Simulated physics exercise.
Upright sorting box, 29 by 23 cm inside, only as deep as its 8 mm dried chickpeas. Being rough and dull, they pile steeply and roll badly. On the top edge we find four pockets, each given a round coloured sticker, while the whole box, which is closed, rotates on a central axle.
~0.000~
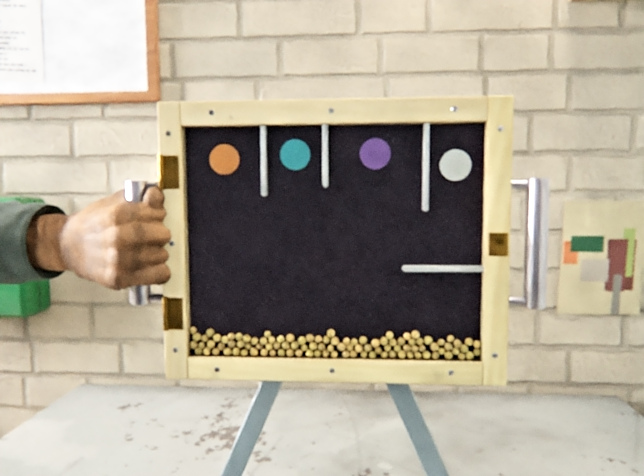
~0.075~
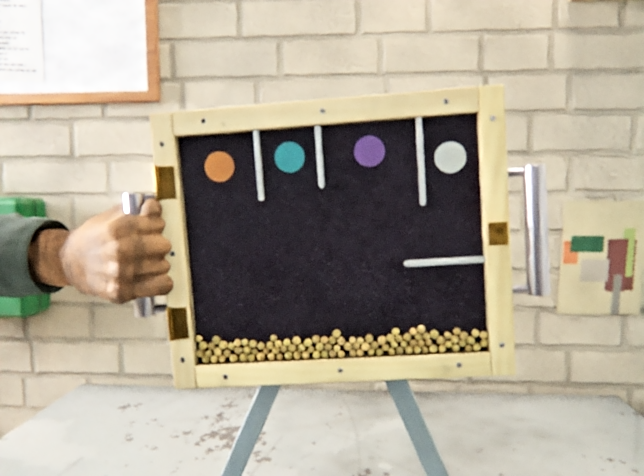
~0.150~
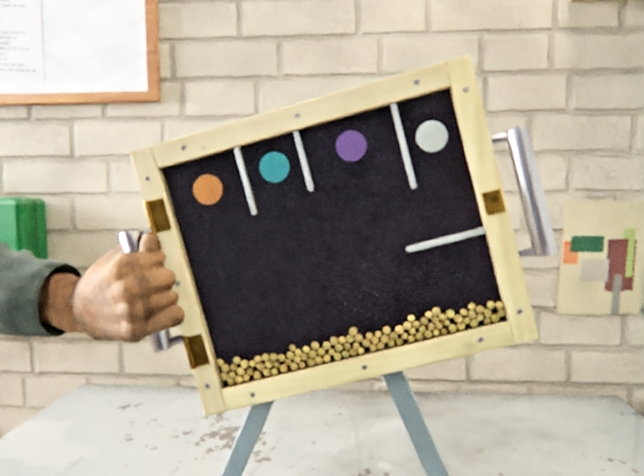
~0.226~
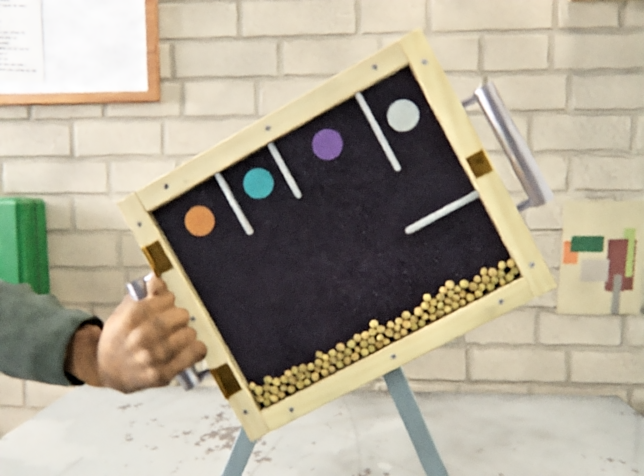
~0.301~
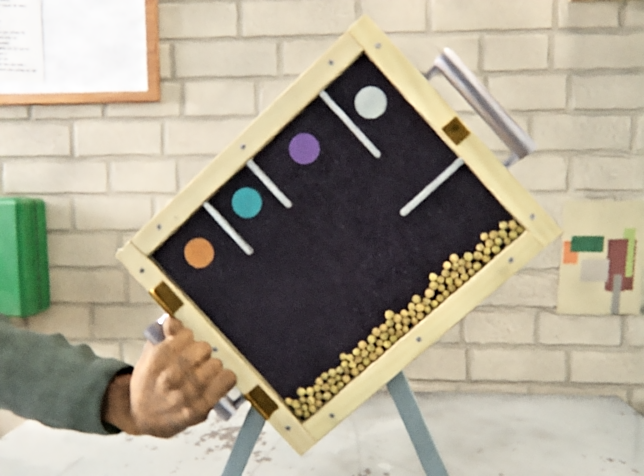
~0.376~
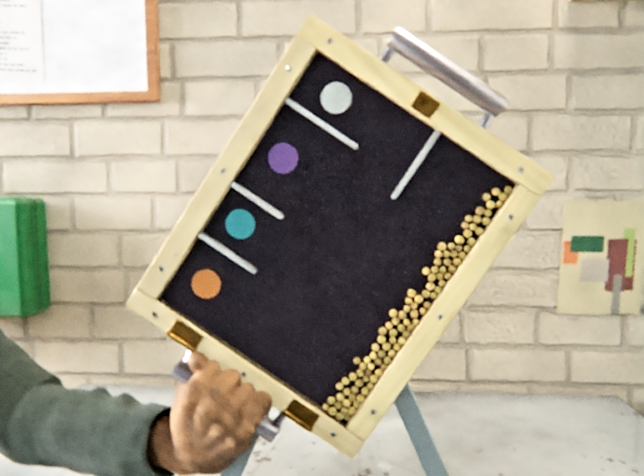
Shallow wooden-framed box of small tan balls turning anticlockwise as a hand lowers its left handle, the balls lying along its sloping side.
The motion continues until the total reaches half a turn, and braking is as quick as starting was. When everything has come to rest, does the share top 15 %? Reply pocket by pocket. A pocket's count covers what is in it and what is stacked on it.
Orange - yes; turquoise - no; white - no; purple - no.
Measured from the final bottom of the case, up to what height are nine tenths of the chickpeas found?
About 8 cm.
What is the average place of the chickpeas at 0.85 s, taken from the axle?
8 cm right, 10 cm below.
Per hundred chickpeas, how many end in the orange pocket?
Share ending there: Approx. 100 %.
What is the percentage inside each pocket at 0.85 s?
Orange pocket: 45; turquoise pocket: 0; white pocket: 0; purple pocket: 0.
By 0.61 s it has turned 99°, the chickpeas' middle is 8 cm right of and 7 cm below the axle; inside pockets, nothing yet.
By 0.85 s it has turned 143°, the chickpeas' middle is 8 cm right of and 10 cm below the axle; inside pockets, orange 45 %.
By 1.12 s it has turned 180°, the chickpeas' middle is 11 cm right of and 7 cm below the axle; inside pockets, orange 80 %.
At rest by 1.7 s, orange 100 %, turquoise 0 %, white 0 %, purple 0 %.
